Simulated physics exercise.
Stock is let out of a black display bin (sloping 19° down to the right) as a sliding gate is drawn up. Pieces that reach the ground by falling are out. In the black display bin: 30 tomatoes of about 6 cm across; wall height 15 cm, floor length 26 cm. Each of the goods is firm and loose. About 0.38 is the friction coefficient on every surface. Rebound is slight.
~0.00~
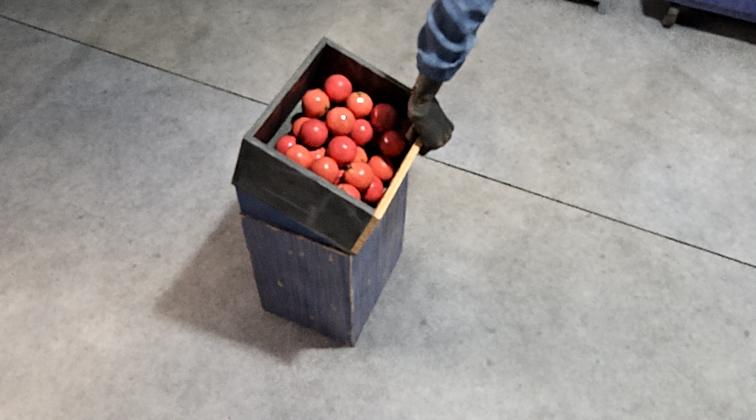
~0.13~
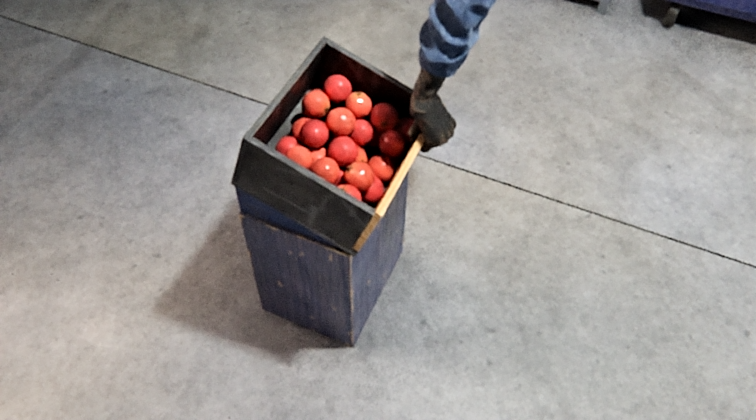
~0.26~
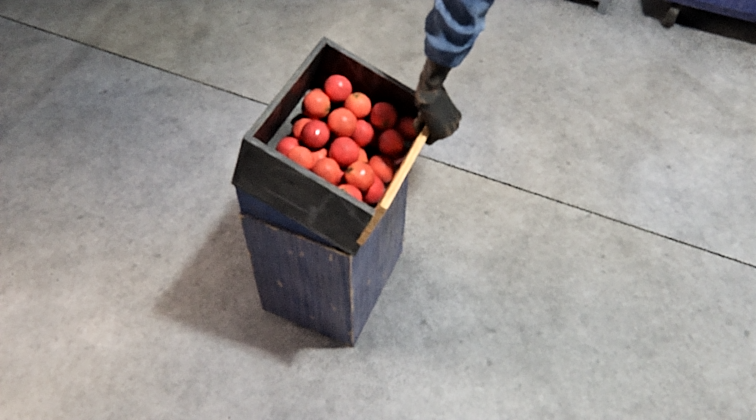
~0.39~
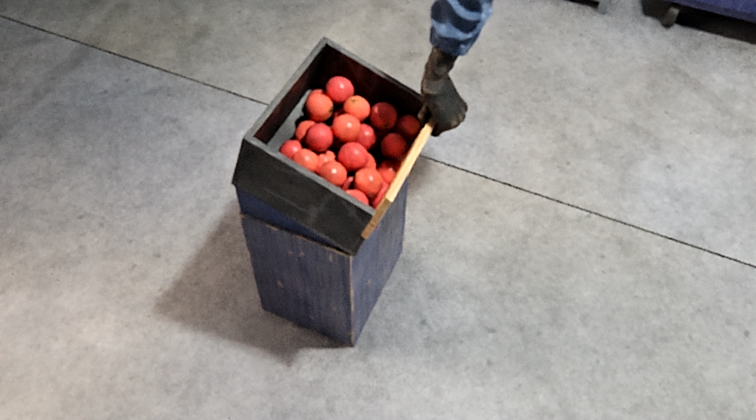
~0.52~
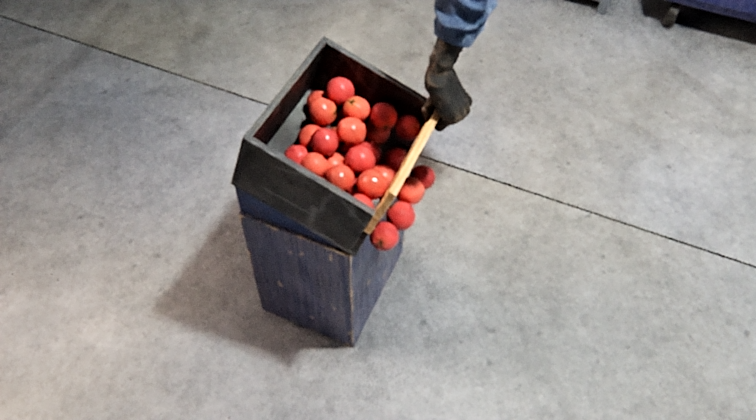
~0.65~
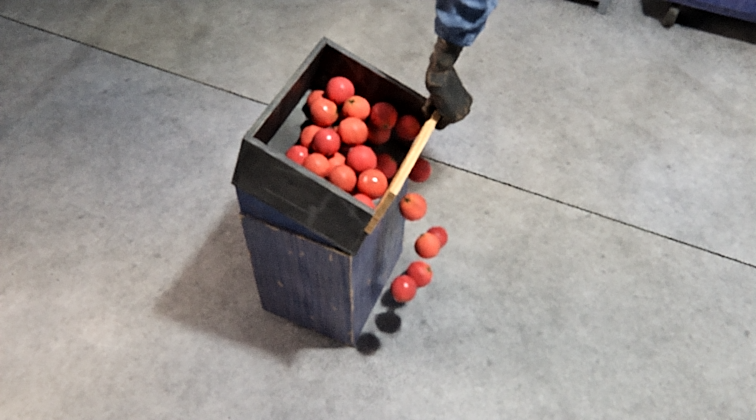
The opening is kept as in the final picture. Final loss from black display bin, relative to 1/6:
The spill tops one sixth.
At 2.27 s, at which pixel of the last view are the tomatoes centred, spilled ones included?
Centre: About (389, 198) px.
After 1.06 s, the black display bin is down by 8 of 30.
After 1.56 s, the black display bin is down by 11 of 30.
After 2.27 s, the black display bin is down by 15 of 30.
When it is over (at 3.18 s), the black display bin is down by 19 of 30. Asked share, 19 of 30, 63 per cent.
